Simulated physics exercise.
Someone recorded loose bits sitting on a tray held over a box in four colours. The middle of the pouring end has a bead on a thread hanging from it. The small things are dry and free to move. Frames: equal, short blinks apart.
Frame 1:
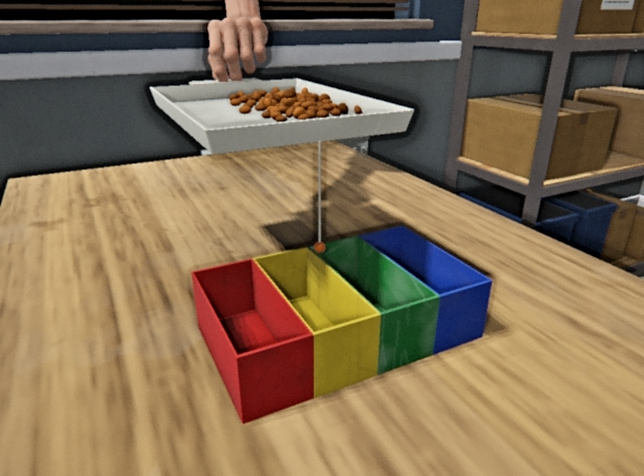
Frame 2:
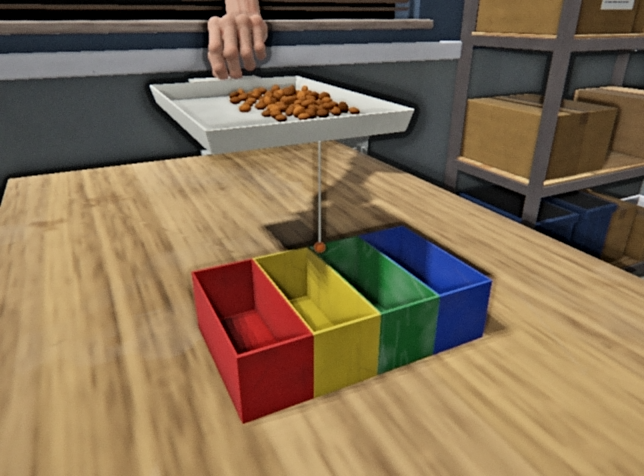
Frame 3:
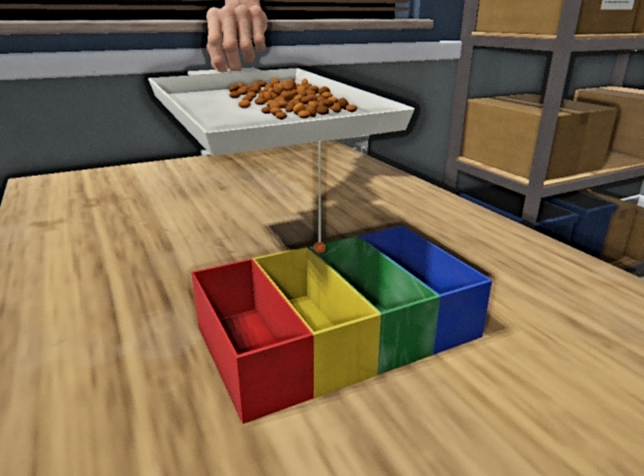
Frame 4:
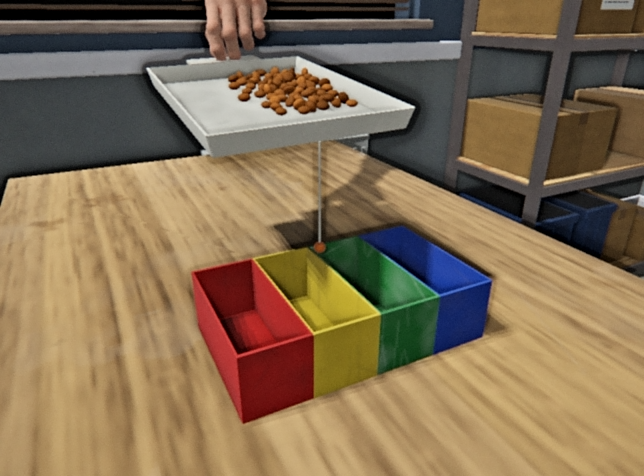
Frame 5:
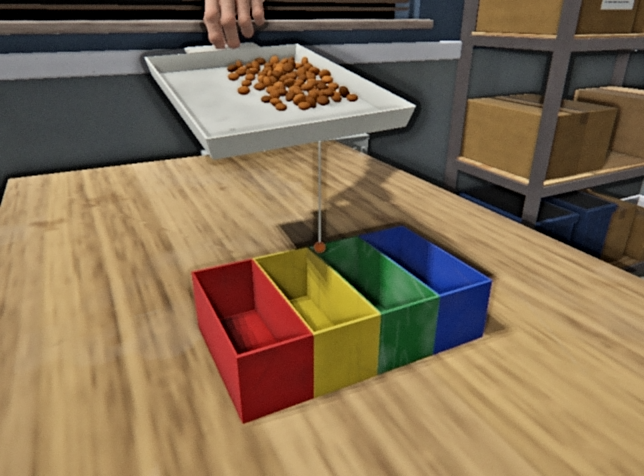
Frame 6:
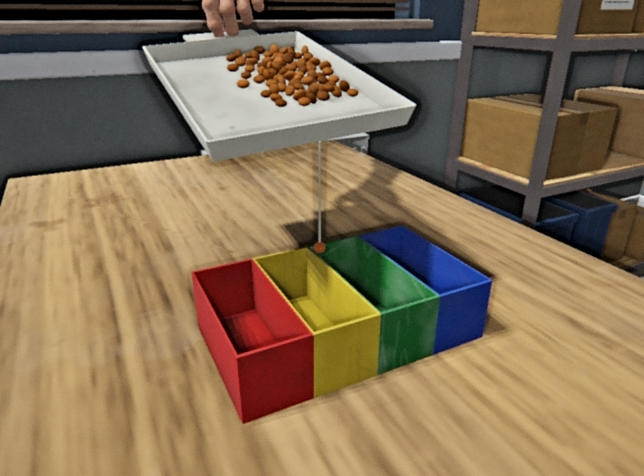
The clip shows a hand at the far edge of a white tray of small brown pieces above a box with red, yellow, green and blue cells; the hand rises, gradually tilting the tray toward the viewer and slightly left.
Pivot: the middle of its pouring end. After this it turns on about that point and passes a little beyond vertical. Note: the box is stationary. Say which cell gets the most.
Red.
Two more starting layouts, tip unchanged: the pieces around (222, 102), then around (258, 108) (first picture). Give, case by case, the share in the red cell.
About 80 % and 70 %.
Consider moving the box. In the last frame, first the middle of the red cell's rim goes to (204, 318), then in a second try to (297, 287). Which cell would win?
So it's the cell in yellow for the first shift and the red cell for the second.
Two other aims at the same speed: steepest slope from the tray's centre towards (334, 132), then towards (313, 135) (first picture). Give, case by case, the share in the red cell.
Respectively close to 0 and 0 in a hundred.
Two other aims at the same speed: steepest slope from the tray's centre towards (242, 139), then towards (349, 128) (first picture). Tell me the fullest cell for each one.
Try 1 - that red cell / try 2 - the blue cell.
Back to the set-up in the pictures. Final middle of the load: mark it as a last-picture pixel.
At about (275, 348), give or take.
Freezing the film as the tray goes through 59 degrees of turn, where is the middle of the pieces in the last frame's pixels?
Somewhere about pixel (277, 133).
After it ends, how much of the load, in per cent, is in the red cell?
Roughly 50 percent.
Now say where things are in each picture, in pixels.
Corners of the pouring end near (210, 128) and (407, 109), level; middle of the load near (285, 104), bits of cat kibble; bead on its thread near (320, 247); red cell near (277, 372); yellow cell near (347, 349); green cell near (408, 329); blue cell near (462, 312), in the first frame.
Corners of the pouring end near (210, 129) and (407, 109), level; middle of the load near (285, 102), in the second frame.
Corners of the pouring end near (211, 130) and (407, 108), tipped barely, lowest at the left corner; middle of the load near (285, 97), in the third frame.
Corners of the pouring end near (211, 133) and (408, 106), tipped a little, lowest at the left corner; middle of the load near (285, 89), in the fourth frame.
Corners of the pouring end near (211, 135) and (408, 105), tipped a little, lowest at the left corner; middle of the load near (285, 81), in the fifth frame.
Corners of the pouring end near (211, 138) and (409, 104), tipped a little, lowest at the left corner; middle of the load near (285, 73); red cell near (277, 372); yellow cell near (347, 349); green cell near (408, 329); blue cell near (462, 312), in the sixth frame.
Shortly afterwards, tray tipped steeply; the bulk on the tray; only a few in the red cell; a little falling or outside the box.
Next, tray tipped right over; near a third on the tray; near a quarter in the red cell; a little in the yellow cell; a little in the green cell; near a quarter falling or outside the box.
Some moments later, tray tipped past a quarter turn; near half in the red cell; near a third in the yellow cell; a little in the green cell; a little falling or outside the box.
In the end, tray tipped past a quarter turn; near half in the red cell; near a third in the yellow cell; a little in the green cell; none at all in the blue cell; a little outside the box.
